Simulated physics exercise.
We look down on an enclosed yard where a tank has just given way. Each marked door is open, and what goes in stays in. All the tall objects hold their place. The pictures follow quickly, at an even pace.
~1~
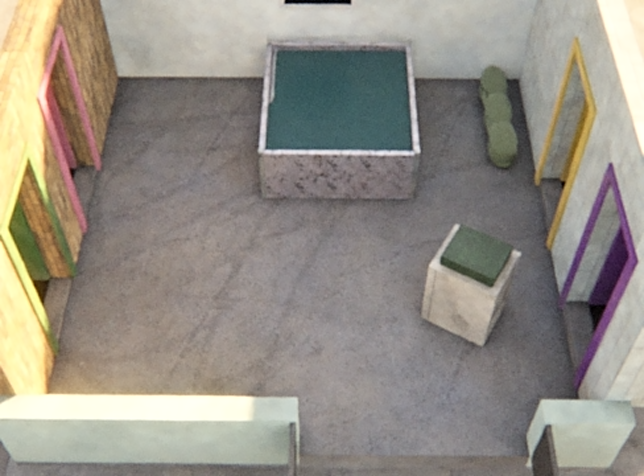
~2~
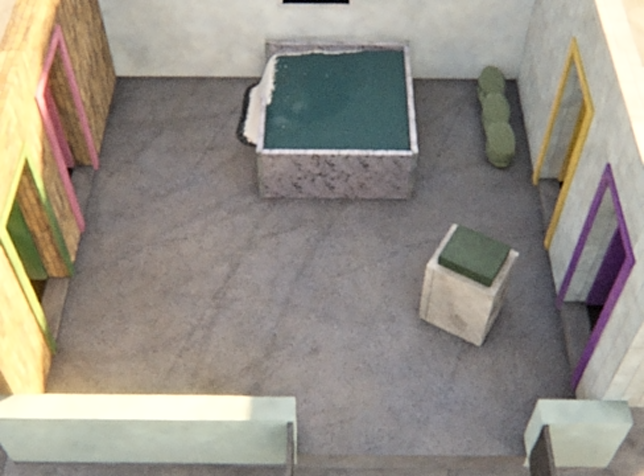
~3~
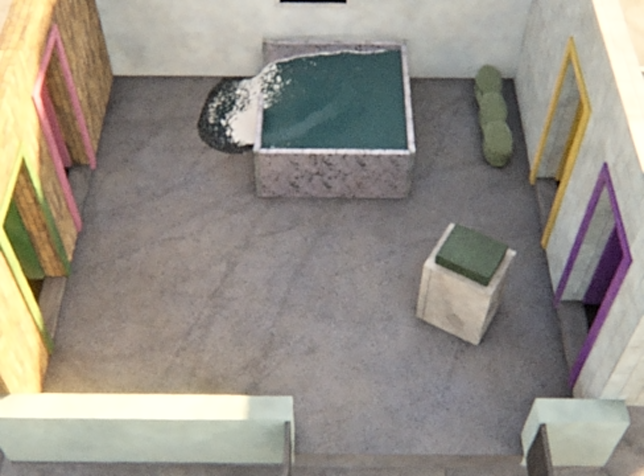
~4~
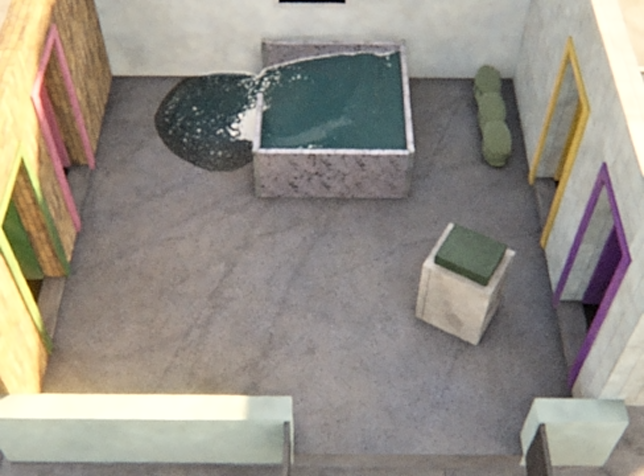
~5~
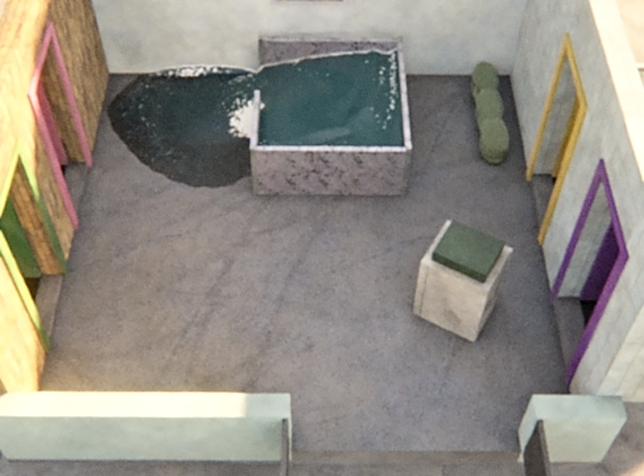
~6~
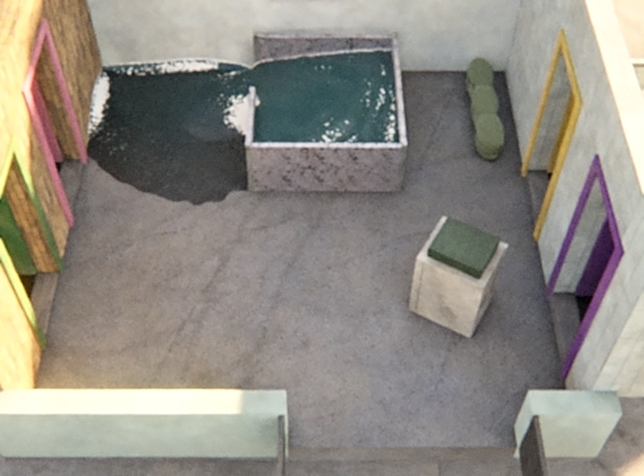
Dark water pouring through the left side of a stone tank, spreading across a walled grey yard and foaming against the left wall.
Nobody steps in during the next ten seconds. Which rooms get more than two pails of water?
The green door lets in a lot; the pink door lets in a lot; the yellow door admits no more than that; the purple door admits no more than that.
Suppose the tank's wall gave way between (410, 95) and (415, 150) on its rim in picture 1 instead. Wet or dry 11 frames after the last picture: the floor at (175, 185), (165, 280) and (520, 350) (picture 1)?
In turn: Free of water, not flooded, under water.
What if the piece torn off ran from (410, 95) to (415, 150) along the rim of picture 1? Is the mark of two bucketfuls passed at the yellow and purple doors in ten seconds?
In short: Yellow door floods, purple door keeps below it.
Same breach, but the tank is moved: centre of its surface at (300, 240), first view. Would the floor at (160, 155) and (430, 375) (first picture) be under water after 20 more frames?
In that order: Flooded, no water.
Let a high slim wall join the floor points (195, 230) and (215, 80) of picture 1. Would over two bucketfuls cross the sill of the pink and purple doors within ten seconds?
My reading: The pink one keeps below it; the purple one holds.
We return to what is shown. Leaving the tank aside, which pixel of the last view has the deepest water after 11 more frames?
Around (102, 84).
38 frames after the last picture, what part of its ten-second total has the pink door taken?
Close to 95 %.
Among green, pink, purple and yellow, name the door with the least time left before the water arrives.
It is the pink-painted one.
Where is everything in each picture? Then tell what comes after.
In the first frame, the tank at (339, 100) is whole and still.
In the second frame, the front is at (250, 142), out from the gap at (270, 98).
In the third frame, water pours out at (267, 100) and has run to (207, 134).
In the fourth frame, the front is at (162, 124), out from the gap at (266, 101).
In the fifth frame, water pours out at (263, 99) and has run to (117, 105).
In the sixth frame, the front is at (89, 145), out from the gap at (259, 95).
A moment on, water covers 20 % of the floor; the green door not reached, the pink door under two buckets in, the yellow door not reached, the purple door not reached.
Next, water covers 25 % of the floor; the green door wet at the sill, nothing in, the pink door over two buckets in, the yellow door not reached, the purple door not reached.
Then, water covers 55 % of the floor; the green door under two buckets in, the pink door over two buckets in, the yellow door not reached, the purple door not reached.
Later, water covers 75 % of the floor; the green door under two buckets in, the pink door over two buckets in, the yellow door not reached, the purple door wet at the sill, nothing in.
In the end, water covers 95 % of the floor; the green door over two buckets in, the pink door over two buckets in, the yellow door wet at the sill, nothing in, the purple door wet at the sill, nothing in.
